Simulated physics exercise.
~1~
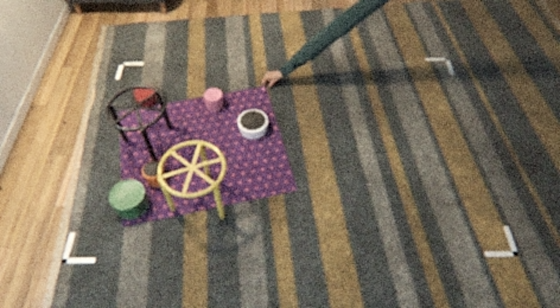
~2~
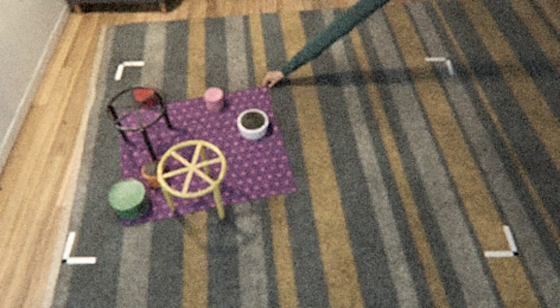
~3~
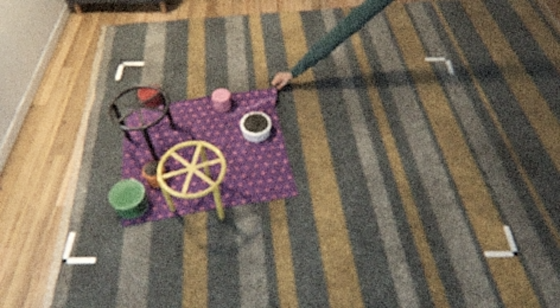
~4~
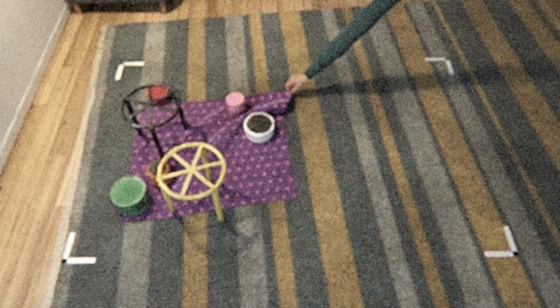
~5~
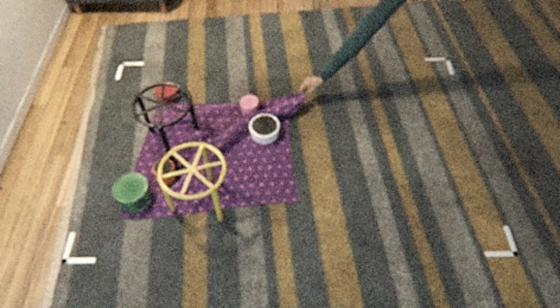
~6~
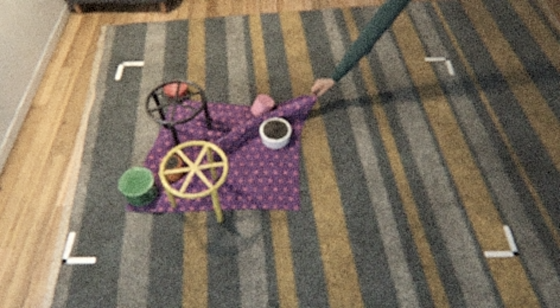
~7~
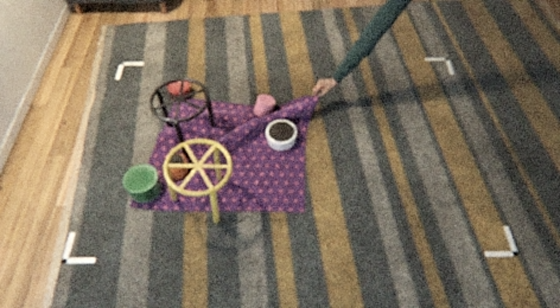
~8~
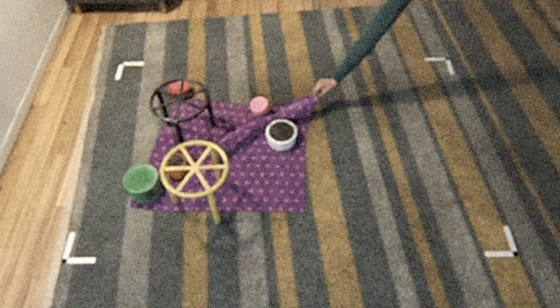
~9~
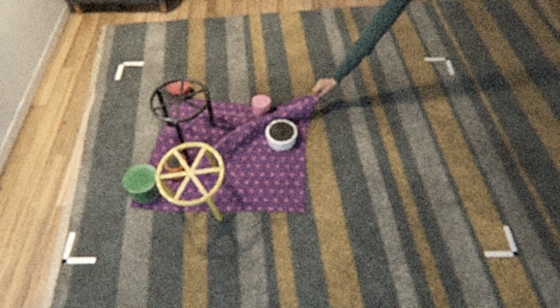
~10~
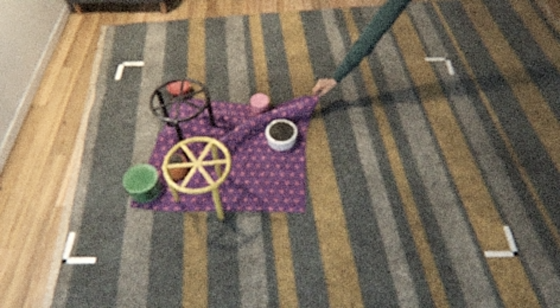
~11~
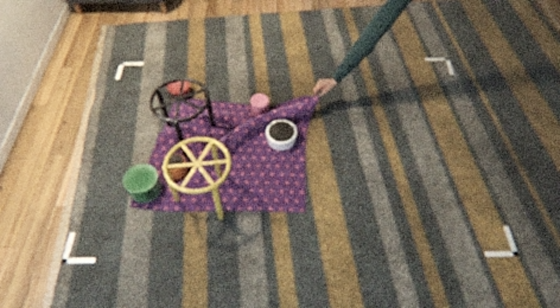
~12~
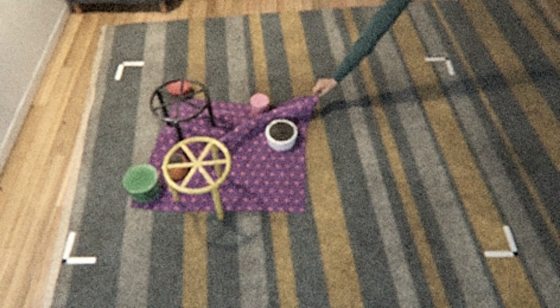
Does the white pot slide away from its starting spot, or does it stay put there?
The white pot slides a short way to the right with the sheet and ends upright, still on the cloth.
